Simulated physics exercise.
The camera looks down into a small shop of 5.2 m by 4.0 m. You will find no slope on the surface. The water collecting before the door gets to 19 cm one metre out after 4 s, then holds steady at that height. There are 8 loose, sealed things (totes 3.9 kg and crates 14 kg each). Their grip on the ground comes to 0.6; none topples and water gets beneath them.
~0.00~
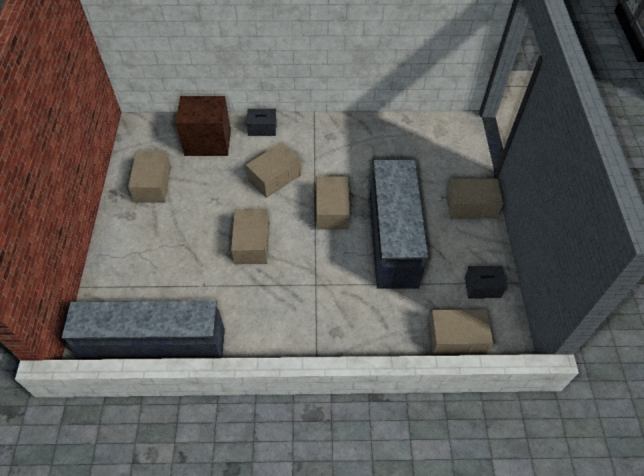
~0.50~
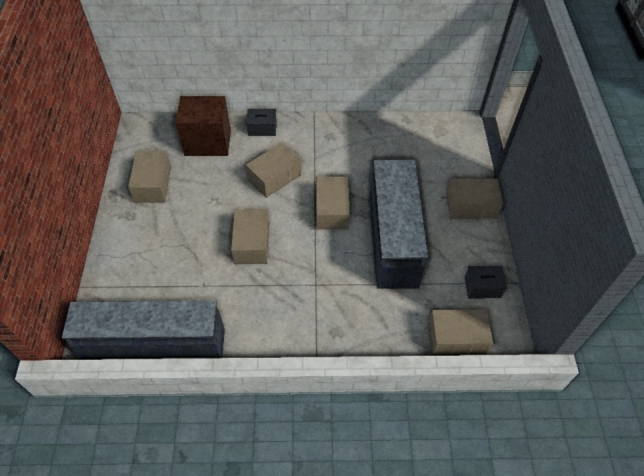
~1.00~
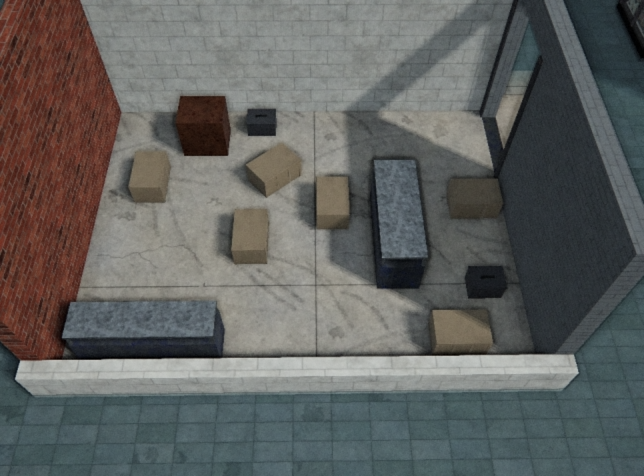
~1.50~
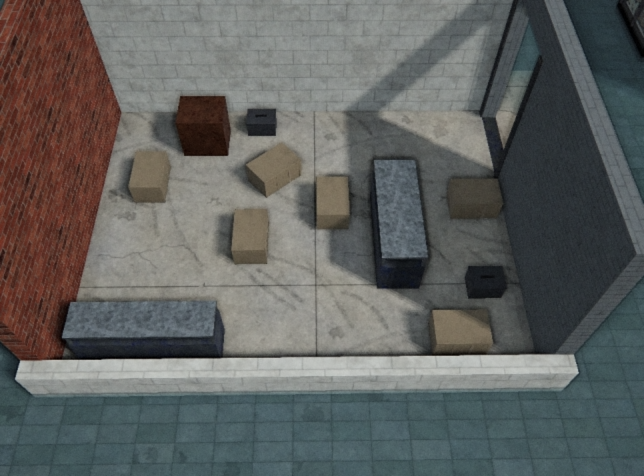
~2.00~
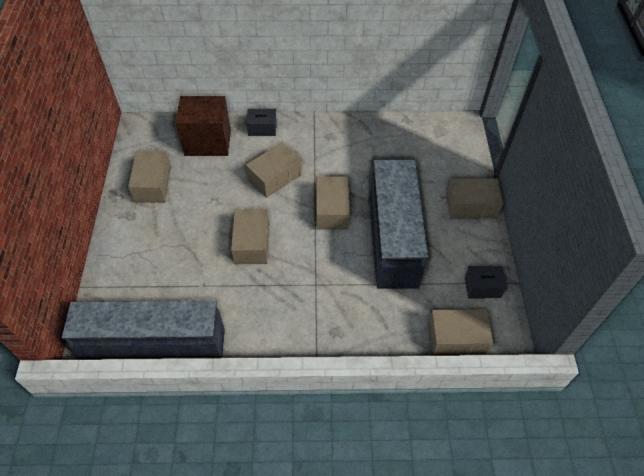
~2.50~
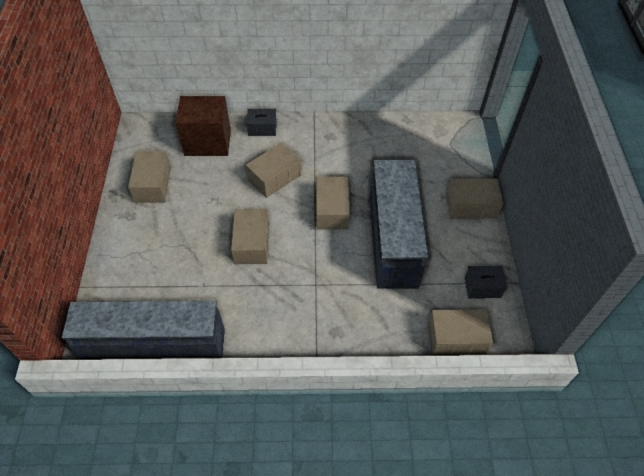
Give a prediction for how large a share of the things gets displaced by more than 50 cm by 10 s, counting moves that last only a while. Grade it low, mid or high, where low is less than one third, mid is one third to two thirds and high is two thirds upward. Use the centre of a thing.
Grade: Low.
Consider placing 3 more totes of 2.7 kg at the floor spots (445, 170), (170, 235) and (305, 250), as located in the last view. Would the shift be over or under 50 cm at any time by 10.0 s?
Order as given - above the limit, above the limit, inside the limit.
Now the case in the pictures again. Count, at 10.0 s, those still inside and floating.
At that point I count 3.
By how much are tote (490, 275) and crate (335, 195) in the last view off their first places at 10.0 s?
0 cm and 0 cm respectively.
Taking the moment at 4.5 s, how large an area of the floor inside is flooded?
About 4.5 m2.
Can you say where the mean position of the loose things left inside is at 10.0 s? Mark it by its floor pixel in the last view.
They average out to somewhere around (307, 229).
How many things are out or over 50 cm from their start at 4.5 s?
0 of them.
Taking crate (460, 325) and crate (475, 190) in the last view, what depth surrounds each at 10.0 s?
1 and 2 cm.
After 3.5 s 0 of 8 are over 50 cm from their spots; 0 afloat.
After 4.5 s 0 of 8 are over 50 cm from their spots; 0 afloat.
After 7.0 s 1 of 8 are over 50 cm from their spots; 1 afloat.
After 10.0 s 1 of 8 are over 50 cm from their spots, and 1 have been at some point; 3 afloat.
